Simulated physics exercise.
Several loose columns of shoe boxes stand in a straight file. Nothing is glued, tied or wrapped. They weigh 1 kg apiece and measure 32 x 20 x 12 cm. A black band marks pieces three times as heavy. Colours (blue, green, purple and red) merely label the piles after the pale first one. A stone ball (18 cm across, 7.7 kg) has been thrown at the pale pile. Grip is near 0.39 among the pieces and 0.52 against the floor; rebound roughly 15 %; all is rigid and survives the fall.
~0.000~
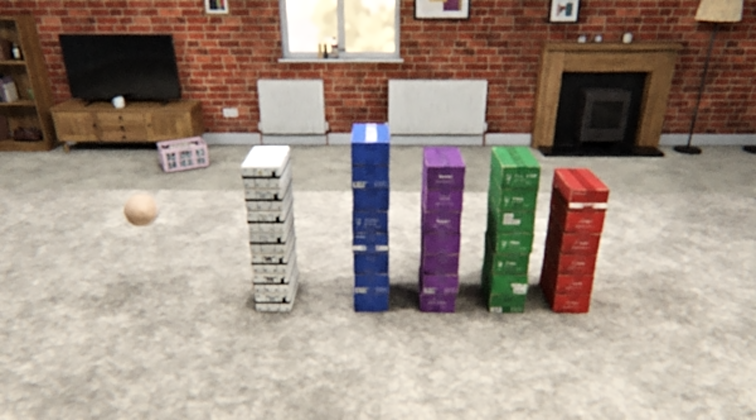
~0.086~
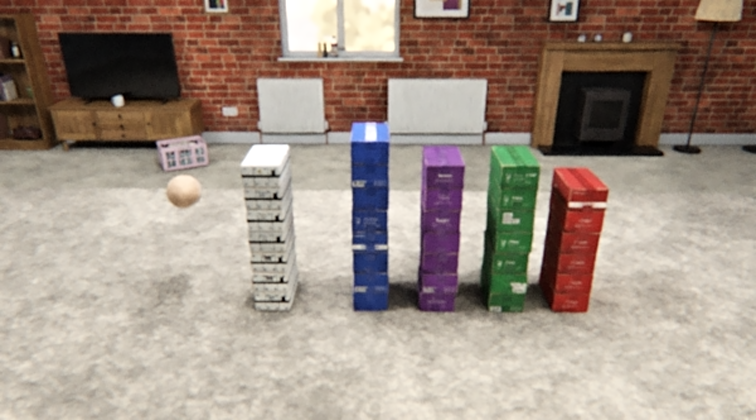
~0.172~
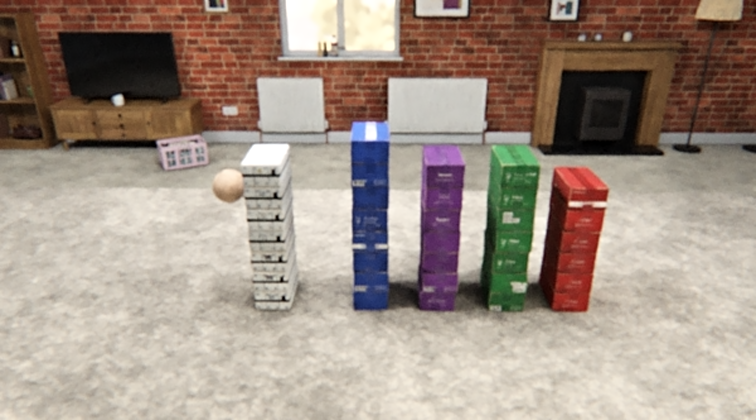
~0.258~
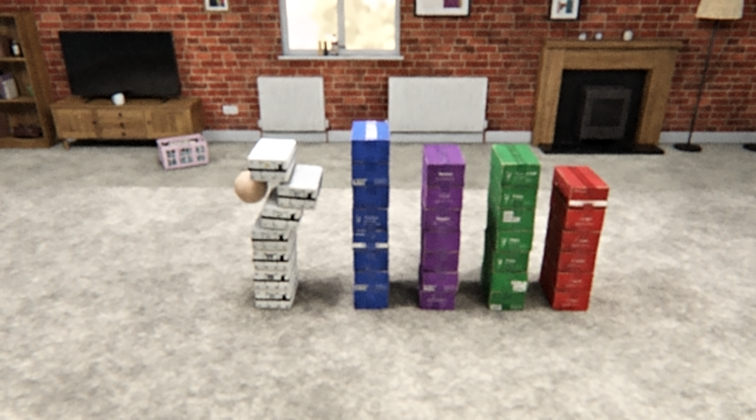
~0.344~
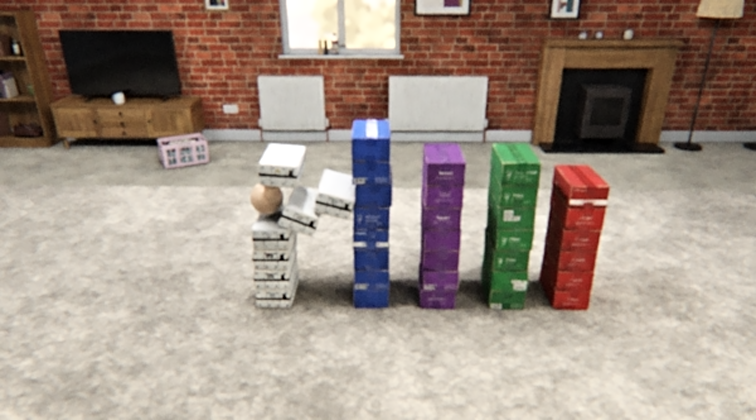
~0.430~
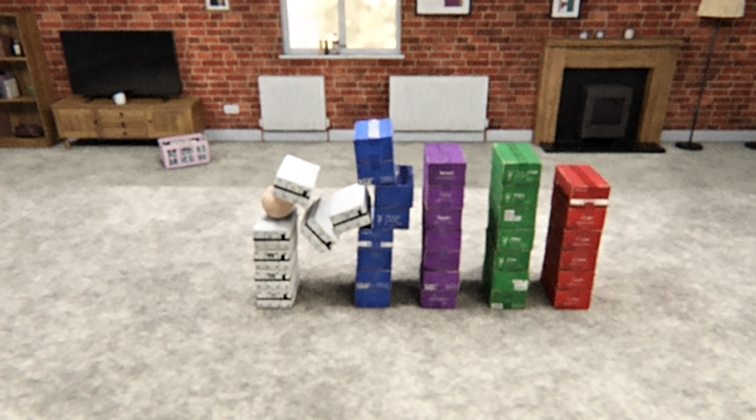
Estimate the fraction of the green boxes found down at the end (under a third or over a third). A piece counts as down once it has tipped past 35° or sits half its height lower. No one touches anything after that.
Ending down: Over a third.
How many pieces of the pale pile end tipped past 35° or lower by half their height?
3 of them.
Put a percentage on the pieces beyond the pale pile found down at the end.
Roughly 95 per cent of them.
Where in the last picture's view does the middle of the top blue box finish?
At about (315, 238).
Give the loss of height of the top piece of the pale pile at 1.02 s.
About 70 cm.
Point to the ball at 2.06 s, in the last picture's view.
Near (322, 266).
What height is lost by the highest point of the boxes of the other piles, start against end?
Roughly 26 cm.
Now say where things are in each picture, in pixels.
In the first picture (each place is the centre of the face we see best), ball (142, 210) 55 cm from contact, 3.3 m/s; top green box (521, 178); top blue box (370, 154); the others all in place.
In the second picture, ball (184, 192) 30 cm from contact, 3.0 m/s; top green box (521, 177).
In the third picture, ball (230, 187) 53 mm from contact, 2.9 m/s; top green box (521, 177).
In the fourth picture, ball (251, 187) after contact, 1.0 m/s; top green box (521, 176); the others all in place.
In the fifth picture, ball (267, 198) after contact, 1.5 m/s; top green box (521, 175); one has shifted.
In the sixth picture, ball (278, 201) after contact, 0.4 m/s; top green box (522, 174); top blue box (374, 150) tilted 5°; steepest lean 5°, the box at (376, 173); 6 have shifted.
By 1.02 s, 3 of the pale pile down; none of the 7 green boxes down (2 of 28 in all colours); top green box moved 48 mm; top blue box on its side.
By 2.06 s, 3 of the pale pile down; 7 of the 7 green boxes down (27 of 28 in all colours); top green box tilted 10°, 12 cm lower; top blue box on its side.
When it is over (3.5 s), 3 of the pale pile down; 7 of the 7 green boxes down (27 of 28 in all colours); top green box upside down; top red box upside down. That is 100 per cent.
